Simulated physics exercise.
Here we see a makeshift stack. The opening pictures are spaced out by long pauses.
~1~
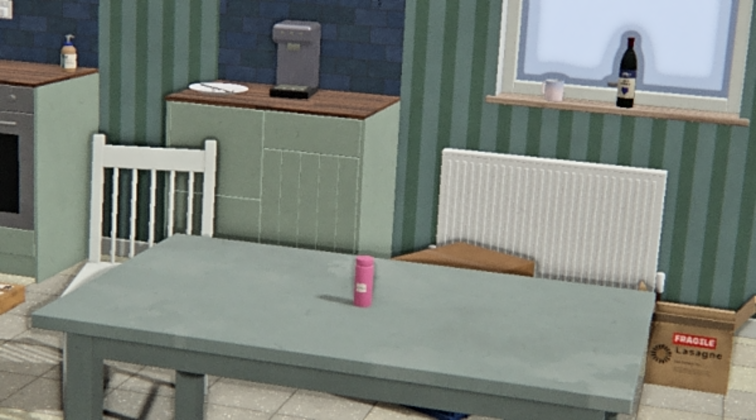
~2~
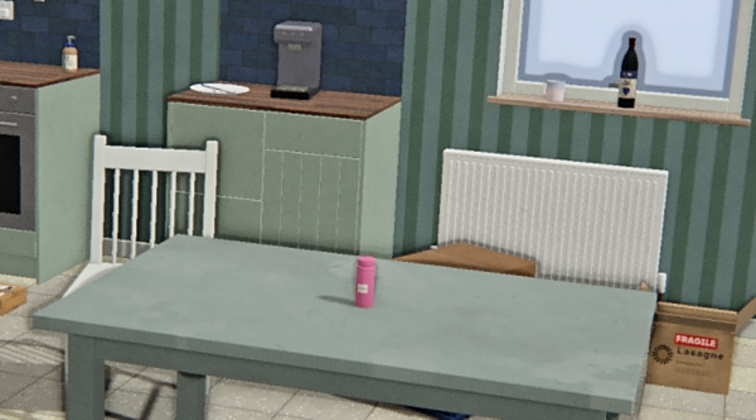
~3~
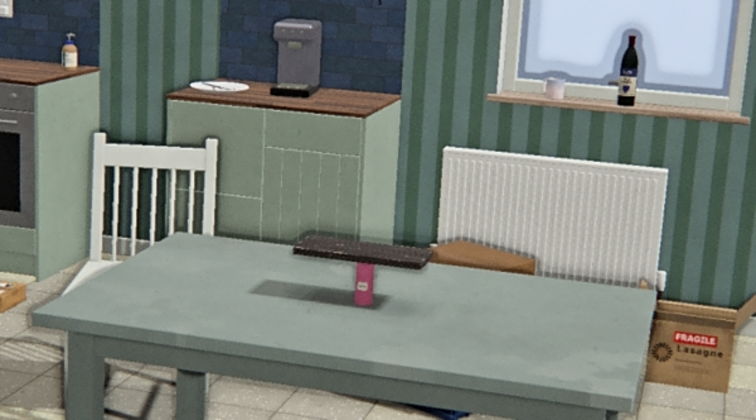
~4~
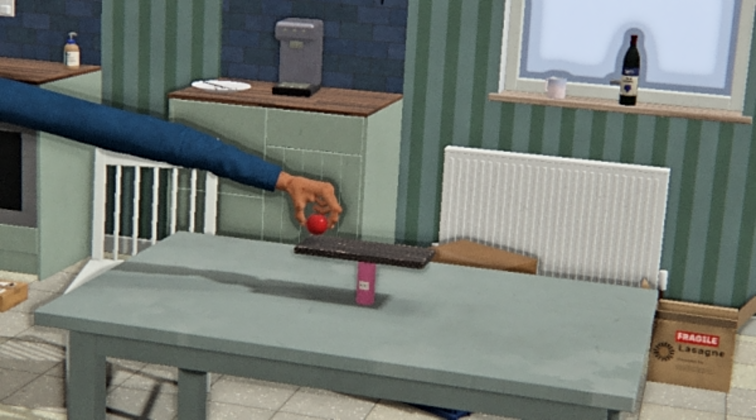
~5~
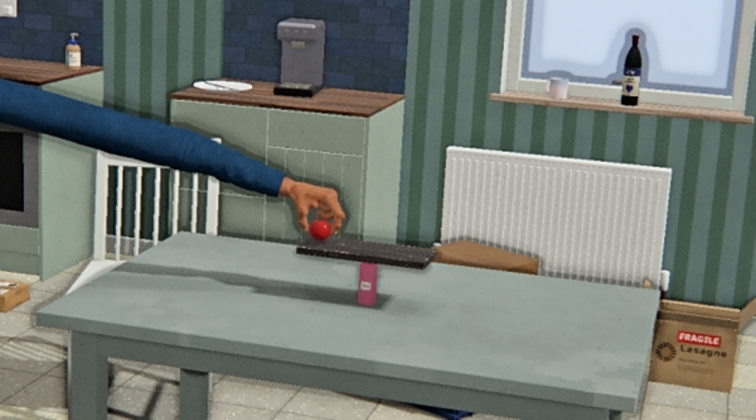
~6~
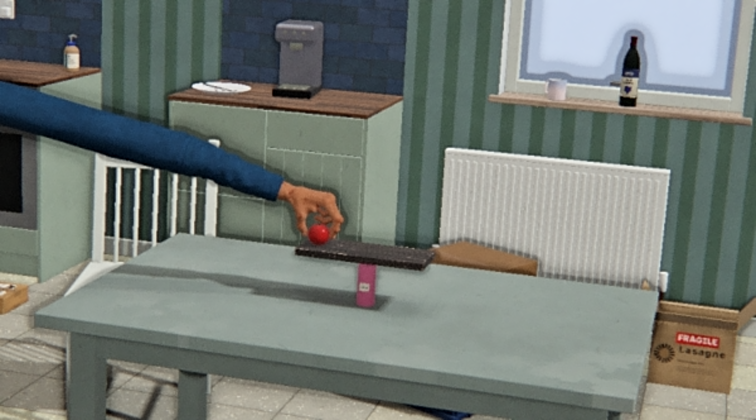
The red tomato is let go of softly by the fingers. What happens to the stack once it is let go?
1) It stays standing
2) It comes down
2, it comes down.
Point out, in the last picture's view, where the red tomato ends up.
At about (271, 284).
Then, 0.70 s past the last view, red tomato now fallen; black board rocked 28° from its first pose.
Then, 0.90 s past the last view, black board rocked 44° from its first pose.
Then, 1.10 s past the last view, black board rocked 36° from its first pose.
Finally, fallen, red tomato and black board; pink shaker still in place. Final places as the last picture's camera would see them, red tomato near (271, 284). The stack comes apart.
